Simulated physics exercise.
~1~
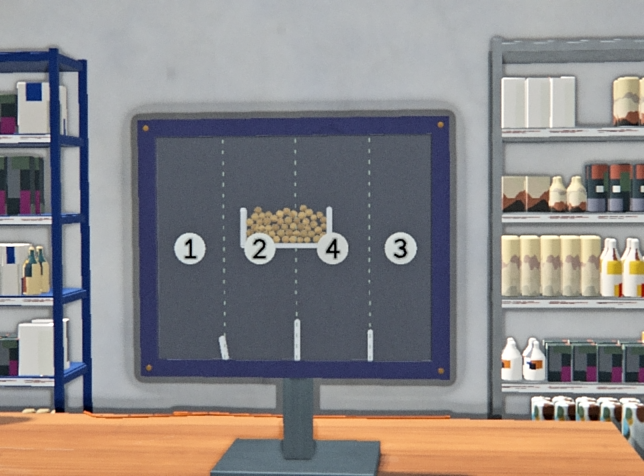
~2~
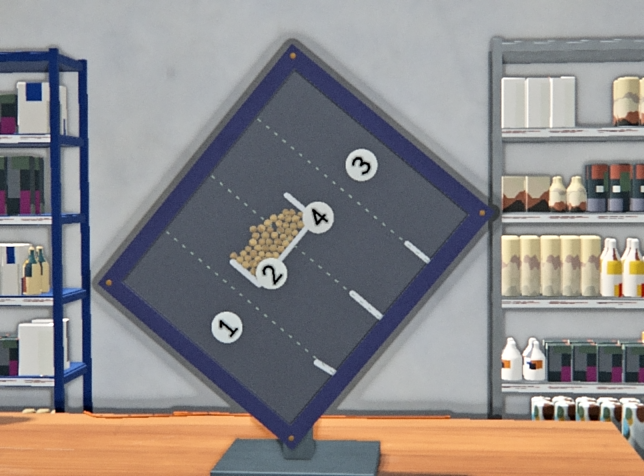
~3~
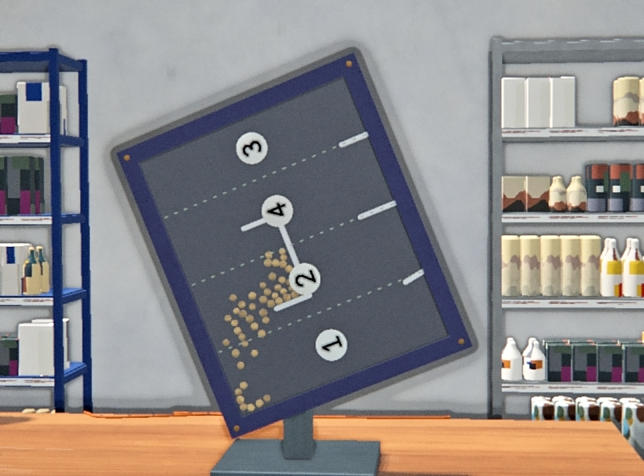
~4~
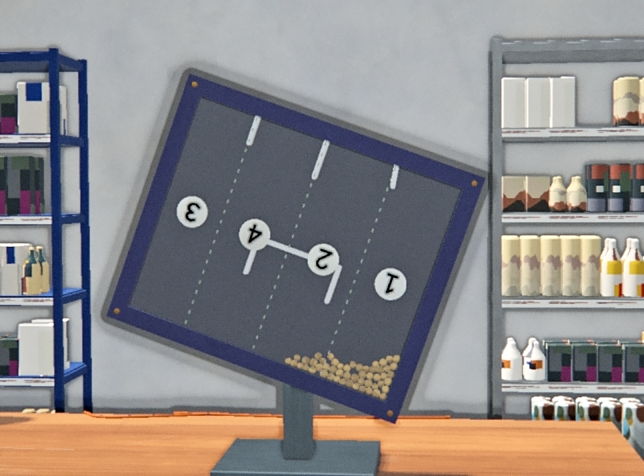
In the video, a flat, blue-bordered box on a stand turns anticlockwise until it is nearly upside down, and the pale beads in its central tray spill out and settle in the lower right corner, mostly in the strip marked one, with some in strip two.
